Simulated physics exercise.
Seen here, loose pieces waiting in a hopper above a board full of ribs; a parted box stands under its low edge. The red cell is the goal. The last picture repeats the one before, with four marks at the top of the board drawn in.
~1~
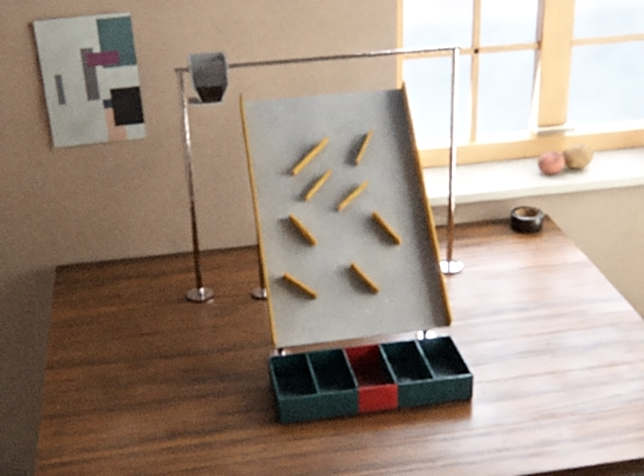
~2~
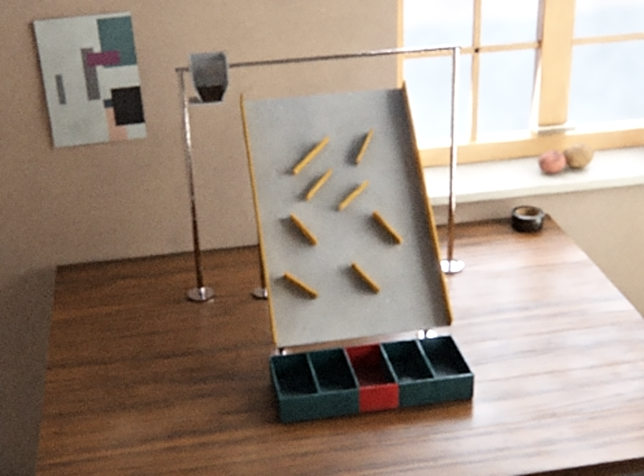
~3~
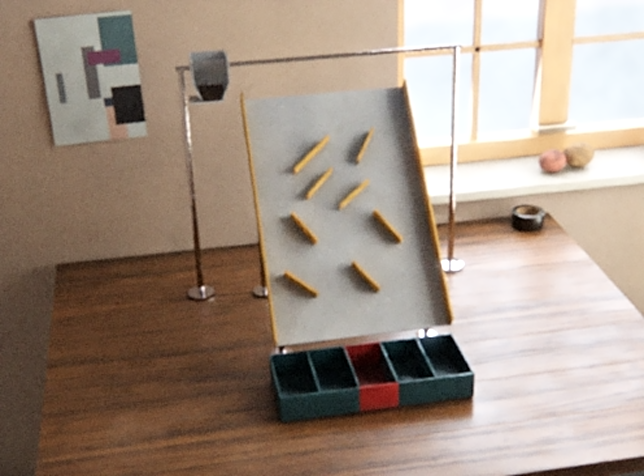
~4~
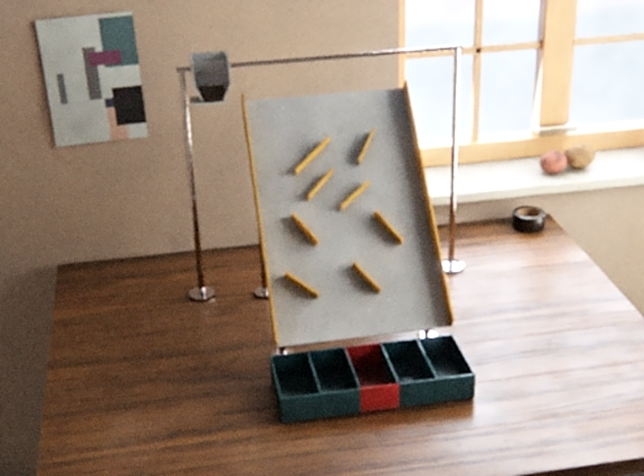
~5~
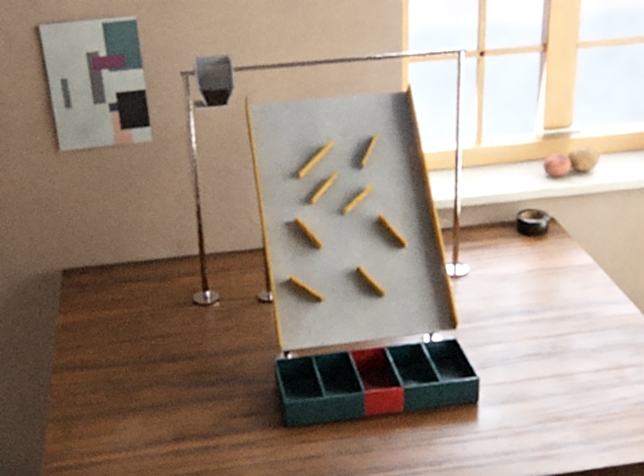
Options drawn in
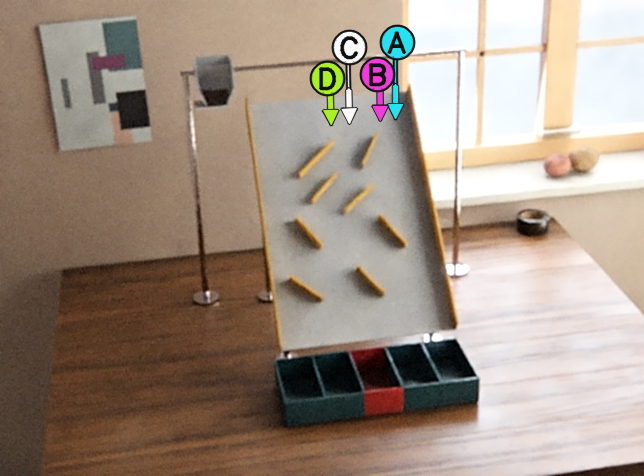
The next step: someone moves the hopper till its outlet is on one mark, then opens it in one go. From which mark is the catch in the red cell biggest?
Choose C.
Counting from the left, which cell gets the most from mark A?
The fifth from the left.
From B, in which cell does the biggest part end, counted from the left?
The fifth from the left.
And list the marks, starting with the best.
Best to worst: C, D, B, A.
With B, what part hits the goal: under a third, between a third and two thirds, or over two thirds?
Under a third.
On the marked copy, mark A meets the board at (395, 113); mark B meets the board at (380, 115); mark C meets the board at (349, 118); mark D meets the board at (331, 119).
Choosing A, not one piece in the red cell, almost all in other cells, about a tenth outside the box.
Choosing B, roughly a quarter in the red cell, roughly two thirds in other cells, about a tenth outside the box.
Choosing C, roughly two thirds in the red cell, roughly a third in other cells, just a few outside the box.
Choosing D, roughly a third in the red cell, roughly half in other cells, about a tenth outside the box.
